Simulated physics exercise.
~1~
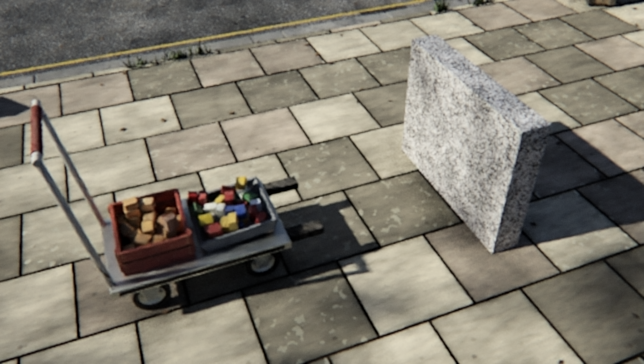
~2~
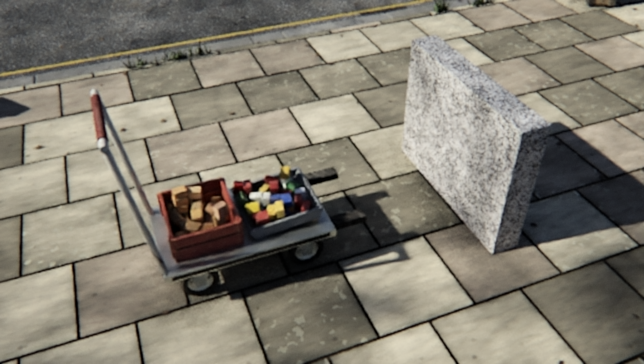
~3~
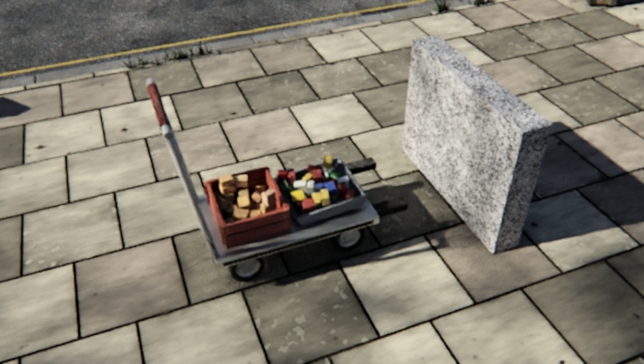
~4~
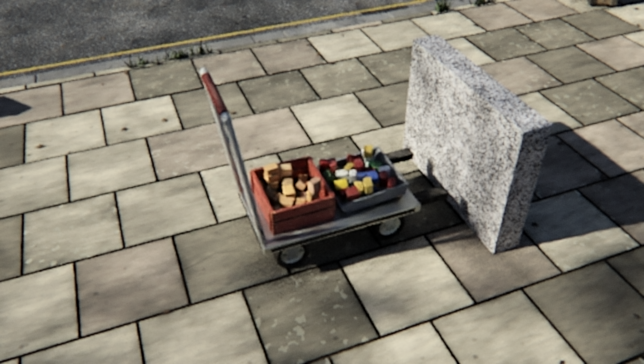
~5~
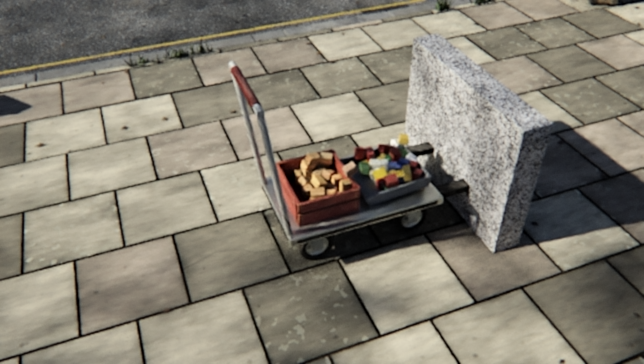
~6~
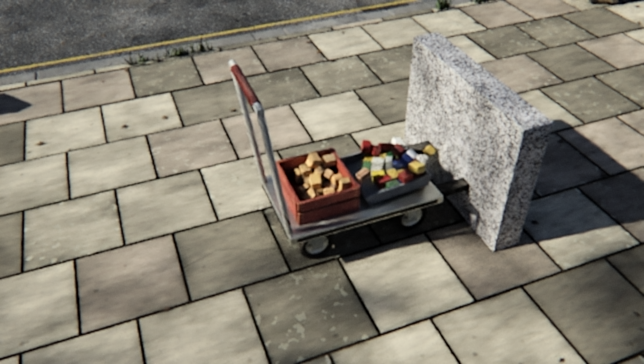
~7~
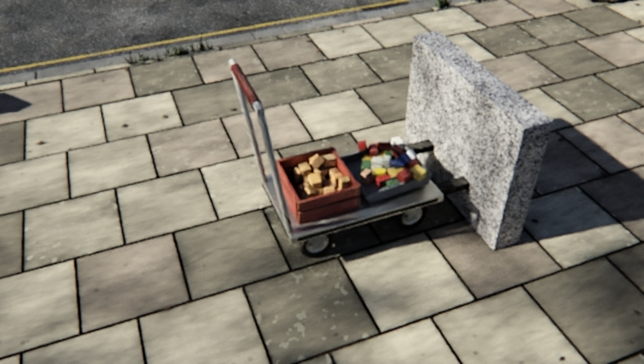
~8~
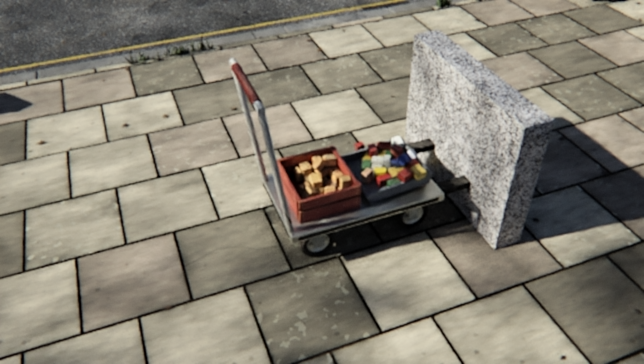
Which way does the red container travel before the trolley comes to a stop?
The red container travels to the right, riding on the trolley towards the stone wall.
